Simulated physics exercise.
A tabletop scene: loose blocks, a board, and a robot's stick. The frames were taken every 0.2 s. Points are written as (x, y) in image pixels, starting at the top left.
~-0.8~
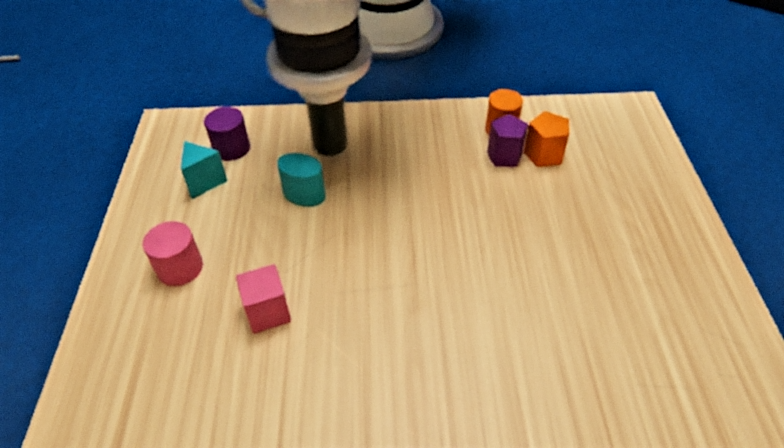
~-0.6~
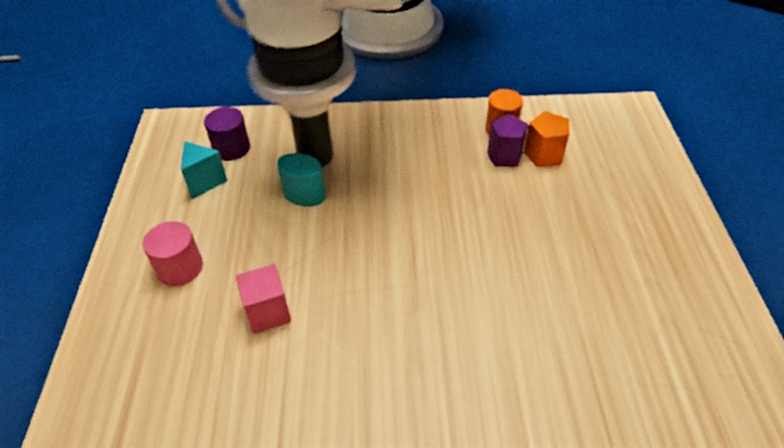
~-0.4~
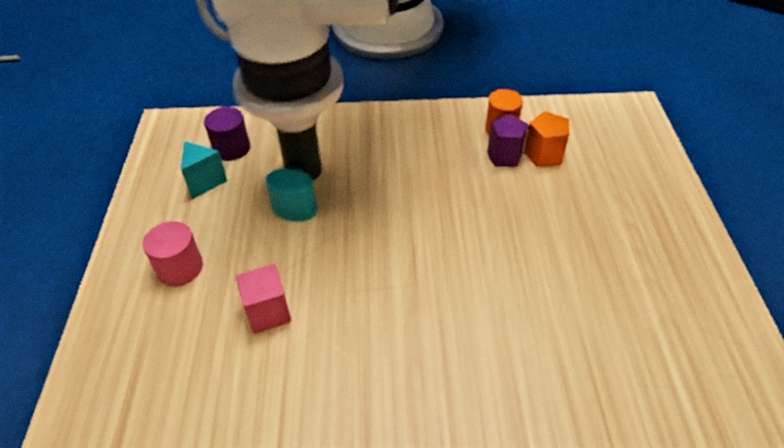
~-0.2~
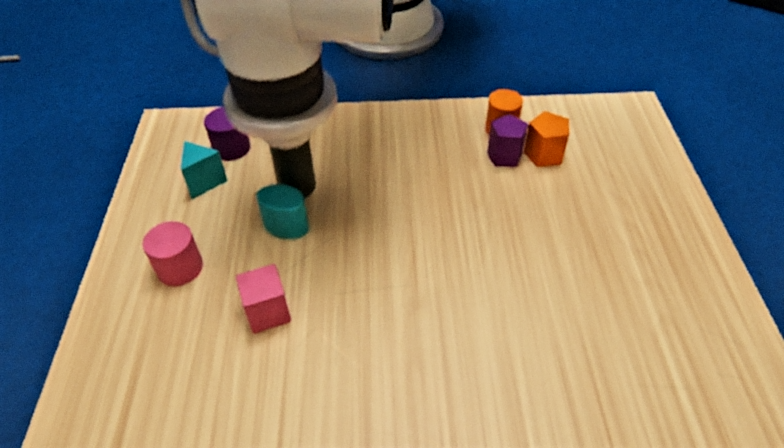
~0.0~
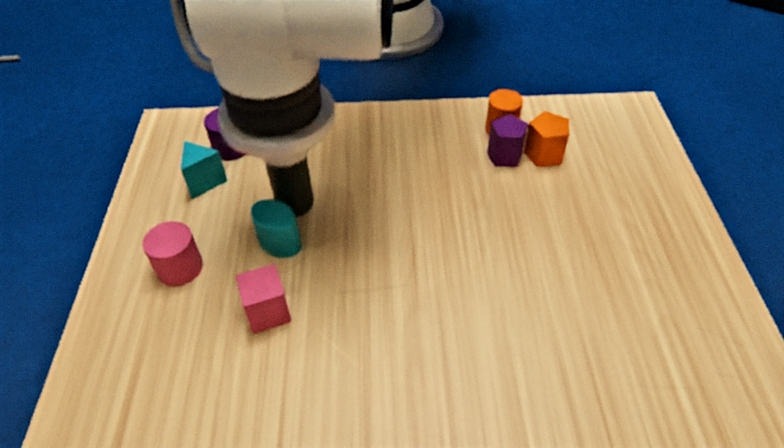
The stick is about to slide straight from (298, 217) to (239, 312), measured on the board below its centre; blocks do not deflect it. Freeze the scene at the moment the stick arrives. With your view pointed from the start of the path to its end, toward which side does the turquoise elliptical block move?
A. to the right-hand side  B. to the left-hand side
B
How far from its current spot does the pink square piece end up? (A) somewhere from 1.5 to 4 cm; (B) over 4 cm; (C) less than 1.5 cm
Correct choice: B.
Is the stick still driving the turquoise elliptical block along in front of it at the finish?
Yes, that is how it ends up.
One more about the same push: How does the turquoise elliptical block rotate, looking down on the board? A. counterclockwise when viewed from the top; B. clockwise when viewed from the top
I'll go with A - counterclockwise when viewed from the top.
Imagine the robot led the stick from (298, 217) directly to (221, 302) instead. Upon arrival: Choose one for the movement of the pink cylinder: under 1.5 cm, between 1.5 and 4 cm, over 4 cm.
Overall it shifts less than 1.5 cm.
What follows on the original path. One third of the way, stick at (276, 234); turquoise elliptical block at (253, 246).
Two thirds of the way, stick at (256, 265); pink square piece at (259, 312); turquoise elliptical block at (239, 282), turned 35° anticlockwise.
At the end, stick at (234, 300); pink cylinder not moved; pink square piece at (261, 338), turned 40° anticlockwise; turquoise elliptical block at (222, 321), turned 55° anticlockwise.
